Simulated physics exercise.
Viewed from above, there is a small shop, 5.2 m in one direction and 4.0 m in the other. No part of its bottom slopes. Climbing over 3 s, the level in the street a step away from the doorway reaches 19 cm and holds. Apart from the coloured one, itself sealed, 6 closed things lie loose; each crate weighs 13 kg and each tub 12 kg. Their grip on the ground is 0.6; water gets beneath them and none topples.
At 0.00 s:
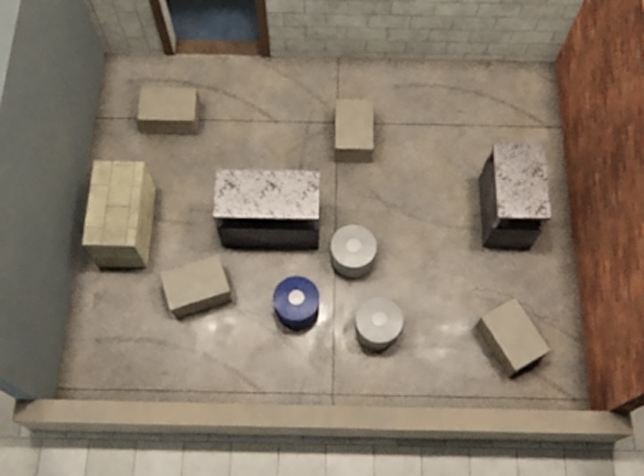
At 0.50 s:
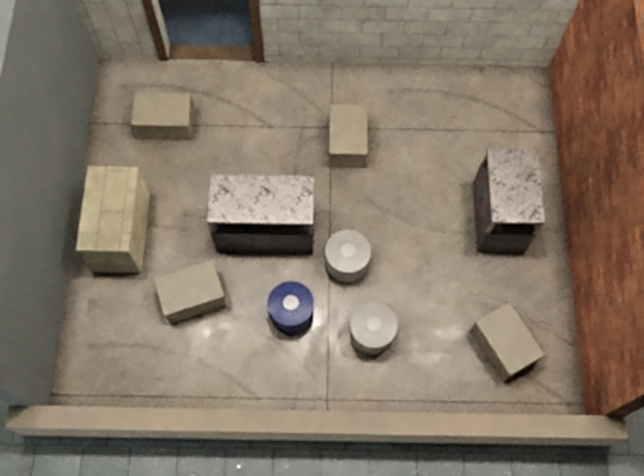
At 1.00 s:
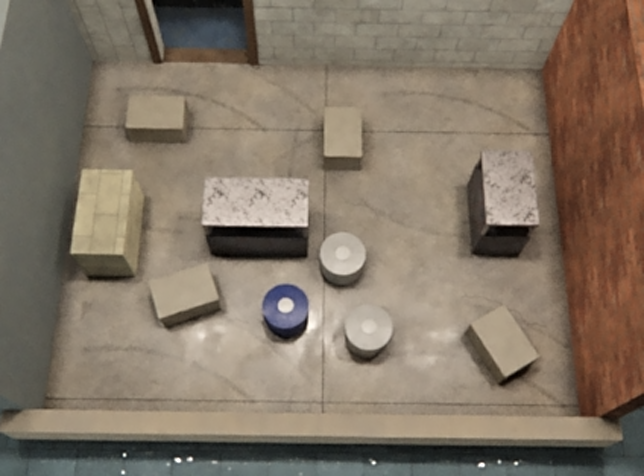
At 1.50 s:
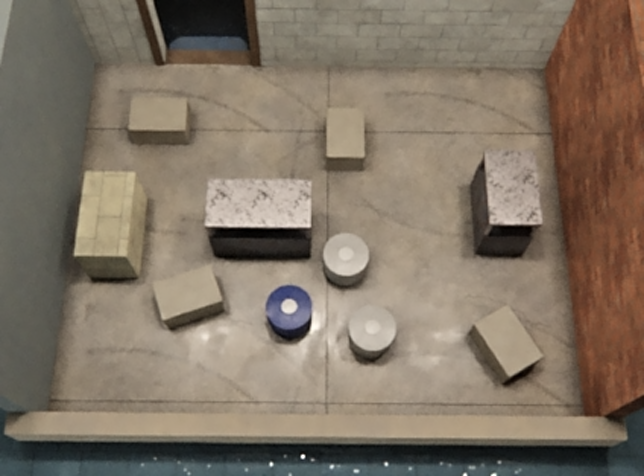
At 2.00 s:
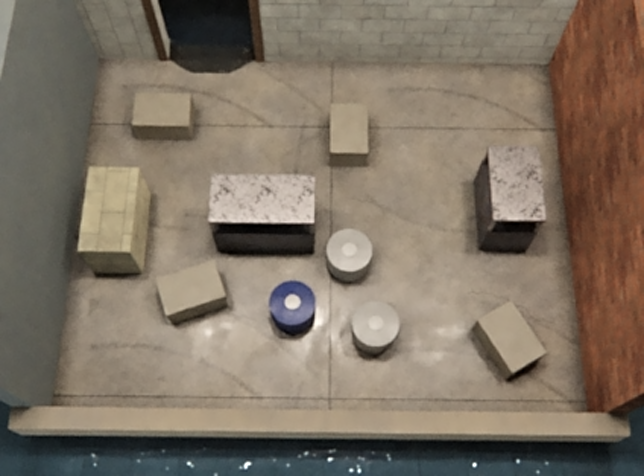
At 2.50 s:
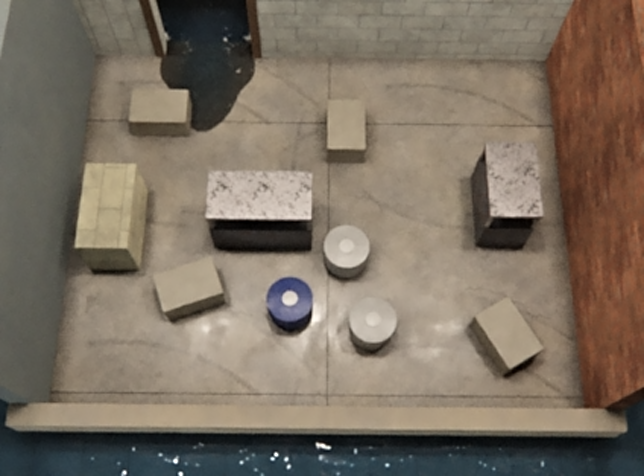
Dark water rose outside the low front wall of a small shop seen from above, then crept in through the back doorway onto the floor, while the blue tub and everything around it stayed put.
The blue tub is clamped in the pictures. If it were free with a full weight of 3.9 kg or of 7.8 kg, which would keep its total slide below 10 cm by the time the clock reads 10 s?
Only the higher weight.
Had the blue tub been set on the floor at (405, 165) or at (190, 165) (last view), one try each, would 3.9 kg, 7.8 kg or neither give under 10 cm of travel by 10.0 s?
Well, at the first spot you need the heavier weight, and at the second no weight will do.
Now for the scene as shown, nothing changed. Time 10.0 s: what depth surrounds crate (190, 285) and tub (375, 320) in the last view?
Around 6 cm and 4 cm.
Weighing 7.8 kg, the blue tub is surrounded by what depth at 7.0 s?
About 2 cm.
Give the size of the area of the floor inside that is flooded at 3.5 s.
About 3.0 m2.
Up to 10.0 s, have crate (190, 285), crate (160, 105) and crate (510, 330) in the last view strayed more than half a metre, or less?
Reading the three in turn gives surpassed, surpassed and not surpassed.
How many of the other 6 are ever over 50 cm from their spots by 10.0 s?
The tally stands at 2.
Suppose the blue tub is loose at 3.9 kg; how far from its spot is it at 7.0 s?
I'd put it at roughly 0 cm.
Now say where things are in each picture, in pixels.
The blue tub at (296, 298) rests on the ground; water covers 0.0 m2; 0 of 7 have shifted, in the first frame.
The blue tub at (291, 303), on the bottom; 0.0 m2 under water; 0 of 7 have shifted, in the second frame.
The blue tub at (286, 306), on the bottom; water covers 0.0 m2; 0 of 7 have shifted, in the third frame.
The blue tub at (289, 307) rests on the ground; water covers 0.0 m2; 0 of 7 have shifted, in the fourth frame.
The blue tub at (292, 302) rests on the ground; 0.1 m2 under water; 0 of 7 have shifted, in the fifth frame.
The blue tub at (290, 299), on the bottom; 0.7 m2 under water; 0 of 7 have shifted, in the sixth frame.
After 3.5 s the blue tub would be 0 cm from its start with 3.9 kg and 0 cm from its start with 7.8 kg; 0 cm of water round it then.
After 4.5 s the blue tub would be 0 cm from its start with 3.9 kg and 0 cm from its start with 7.8 kg; 0 cm of water round it then.
After 7.0 s the blue tub would be 0 cm from its start with 3.9 kg and 0 cm from its start with 7.8 kg; 2 cm of water round it then.
After 10.0 s the blue tub would be 40 cm from its start with 3.9 kg and 0 cm from its start with 7.8 kg; 3 cm of water round it then.
